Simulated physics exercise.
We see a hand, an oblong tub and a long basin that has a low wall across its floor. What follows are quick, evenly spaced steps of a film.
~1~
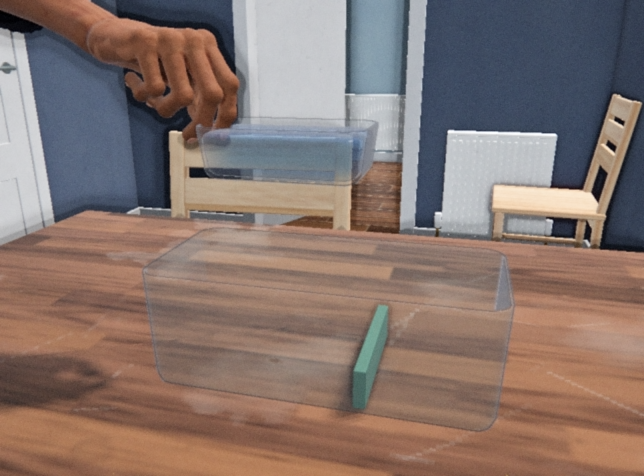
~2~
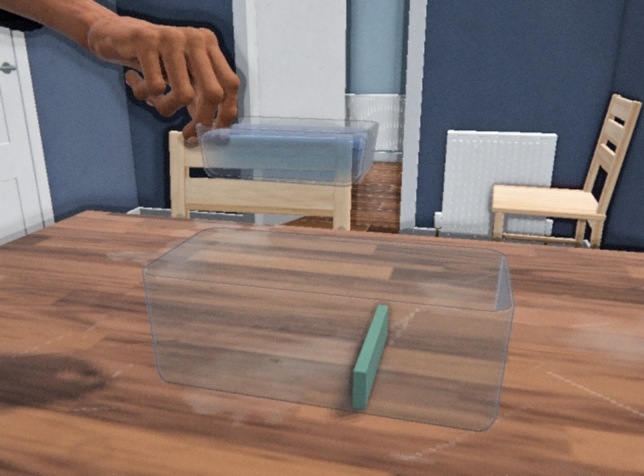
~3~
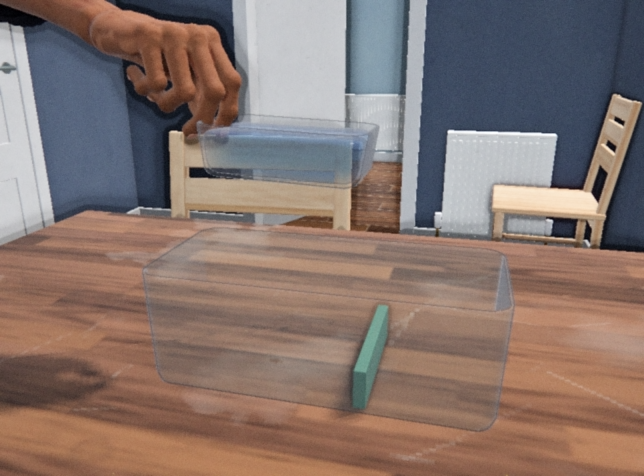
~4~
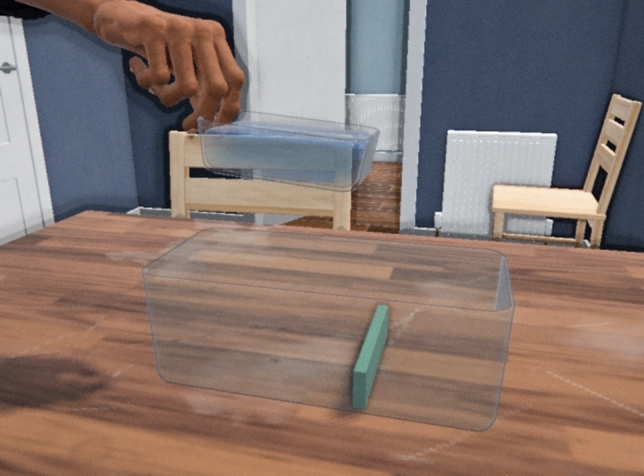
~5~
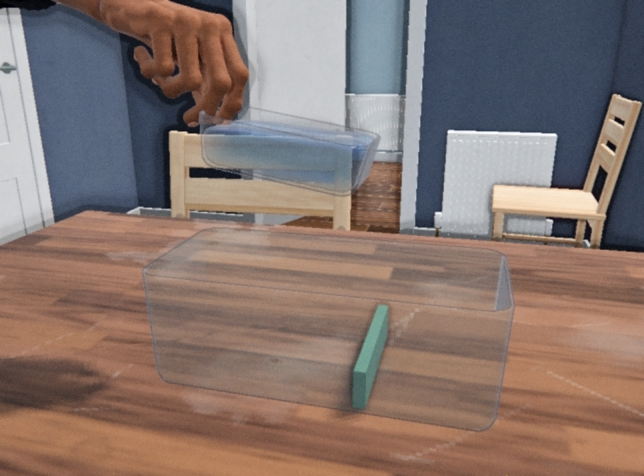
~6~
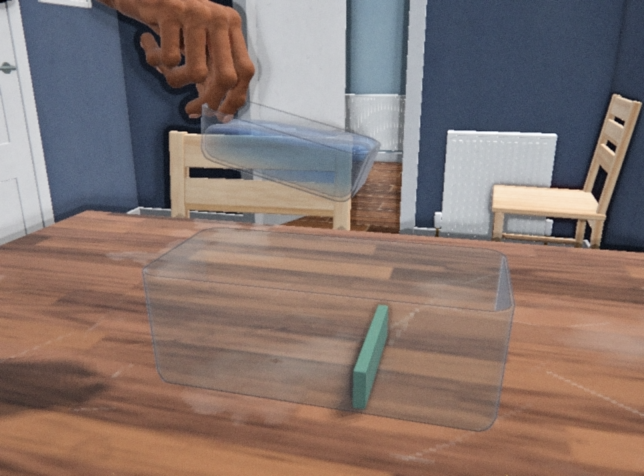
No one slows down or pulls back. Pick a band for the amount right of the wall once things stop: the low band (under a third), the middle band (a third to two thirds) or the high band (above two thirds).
The high band.
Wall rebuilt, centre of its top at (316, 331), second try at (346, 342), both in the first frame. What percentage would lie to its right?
In order, some 95 and 85 in a hundred.
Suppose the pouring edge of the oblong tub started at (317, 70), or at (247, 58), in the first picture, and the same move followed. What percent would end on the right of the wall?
First about 65, then 5 per cent.
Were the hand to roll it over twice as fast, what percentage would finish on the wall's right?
Around 70 in a hundred.
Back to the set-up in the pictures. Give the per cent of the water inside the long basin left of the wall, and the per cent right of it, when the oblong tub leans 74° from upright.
Left: Some 0 %. Right: Some 55 %.
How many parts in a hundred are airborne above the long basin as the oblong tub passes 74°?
Something close to 35 percent of it.
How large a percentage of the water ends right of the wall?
About 85 per cent.
A moment on, the oblong tub is tipped part way and 11 per cent is still to pour, 0 is left of the wall and 54 right of it.
Next, the oblong tub is tipped right over and 1 per cent is still to pour, 12 is left of the wall and 84 right of it.
Then the oblong tub is tipped right over and 0 per cent is still to pour, 16 is left of the wall and 83 right of it.
Later the oblong tub is tipped right over and 0 per cent is still to pour, 16 is left of the wall and 83 right of it.
In the end 16 per cent lies left of the wall, 83 right of it and 1 outside.
